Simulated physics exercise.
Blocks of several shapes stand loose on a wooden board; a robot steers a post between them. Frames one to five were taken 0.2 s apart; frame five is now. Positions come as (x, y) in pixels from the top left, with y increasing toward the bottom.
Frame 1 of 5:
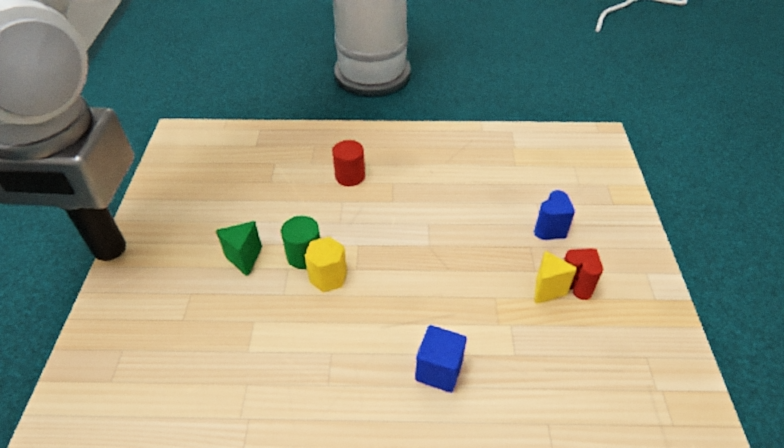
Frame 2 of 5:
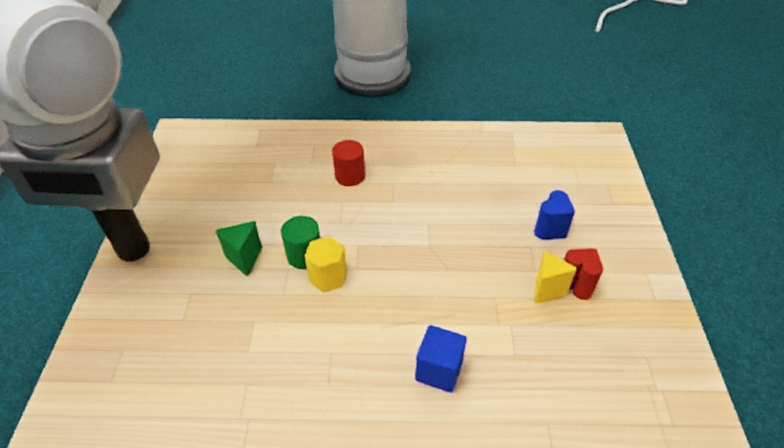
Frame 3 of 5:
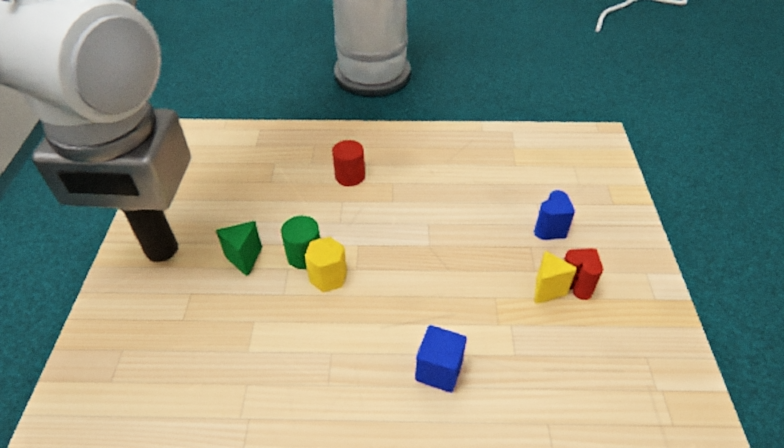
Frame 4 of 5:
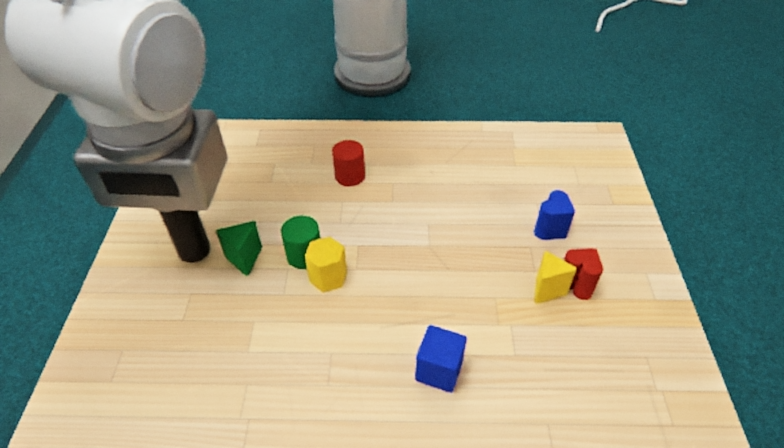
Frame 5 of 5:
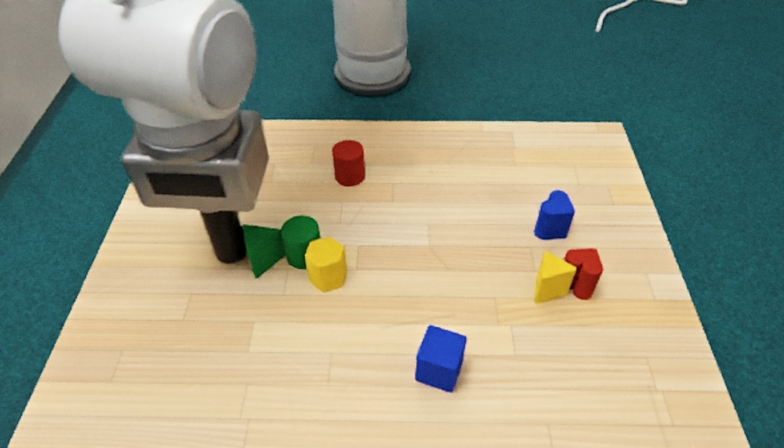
The clip opens on a wooden board scattered with red, green, yellow and blue blocks, with a robot arm holding a dark post at the left edge. The post moves steadily right across the board toward the green triangular block, then pushes it right, up against the green cylinder.
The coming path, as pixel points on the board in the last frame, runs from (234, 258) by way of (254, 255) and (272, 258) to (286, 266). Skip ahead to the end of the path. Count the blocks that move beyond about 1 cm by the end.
I expect three or more blocks to move.
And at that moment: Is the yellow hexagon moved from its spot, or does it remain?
From what I can tell, it won't keep its place.
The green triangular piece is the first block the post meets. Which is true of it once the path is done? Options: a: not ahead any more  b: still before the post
That would be b.
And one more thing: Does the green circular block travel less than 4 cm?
Short answer: Yes.
Halfway along, post (262, 249); green triangular piece (282, 238), turned 40° clockwise; green circular block (315, 227); yellow hexagon (331, 254), turned 15° clockwise.
At the end, post (285, 260); green triangular piece (303, 253), turned 50° clockwise; green circular block (323, 226); yellow hexagon (342, 258).
